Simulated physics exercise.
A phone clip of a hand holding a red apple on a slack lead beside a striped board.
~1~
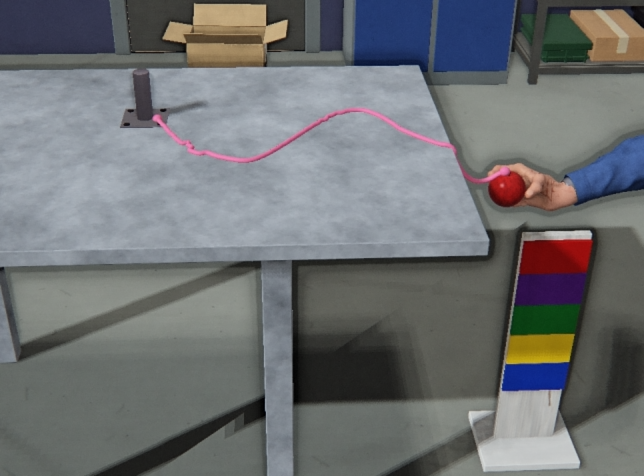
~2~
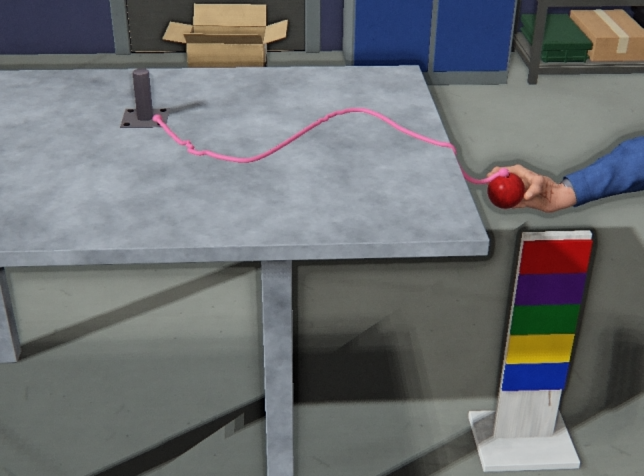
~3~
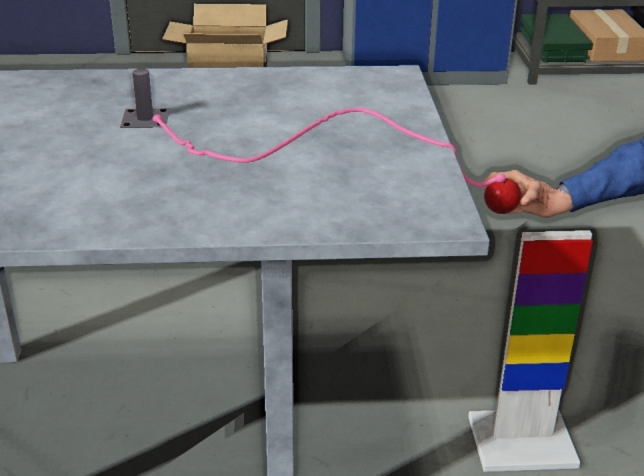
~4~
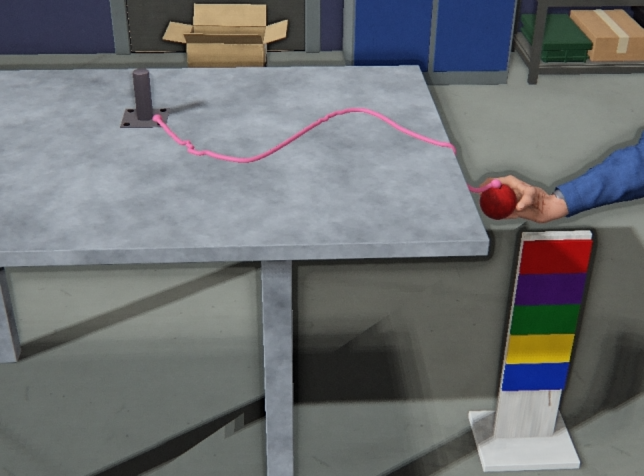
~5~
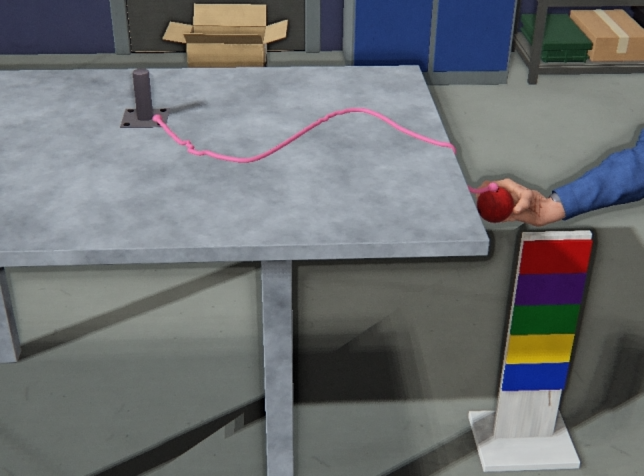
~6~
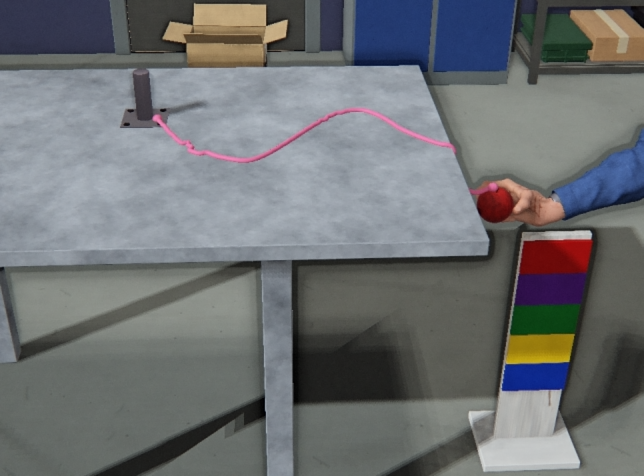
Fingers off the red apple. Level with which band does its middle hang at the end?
The yellow one.
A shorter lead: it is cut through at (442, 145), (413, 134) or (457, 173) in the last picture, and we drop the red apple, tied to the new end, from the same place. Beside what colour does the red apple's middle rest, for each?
One after the other, purple; red; green.
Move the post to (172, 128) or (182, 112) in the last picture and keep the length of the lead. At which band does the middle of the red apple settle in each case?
Try by try: Blue; blue.
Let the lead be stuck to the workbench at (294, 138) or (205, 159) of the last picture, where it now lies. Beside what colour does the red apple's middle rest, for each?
One after the other, purple; green.
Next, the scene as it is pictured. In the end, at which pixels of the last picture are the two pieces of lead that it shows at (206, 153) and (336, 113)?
They go to (264, 127) and to (448, 146).
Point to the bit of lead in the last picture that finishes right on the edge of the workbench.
The one at (342, 113).
Soon after, apple near (457, 337); level with yellow.
After that, apple near (419, 341); level with yellow.
In the end, apple near (430, 347); level with yellow. The lead holds its middle at yellow.
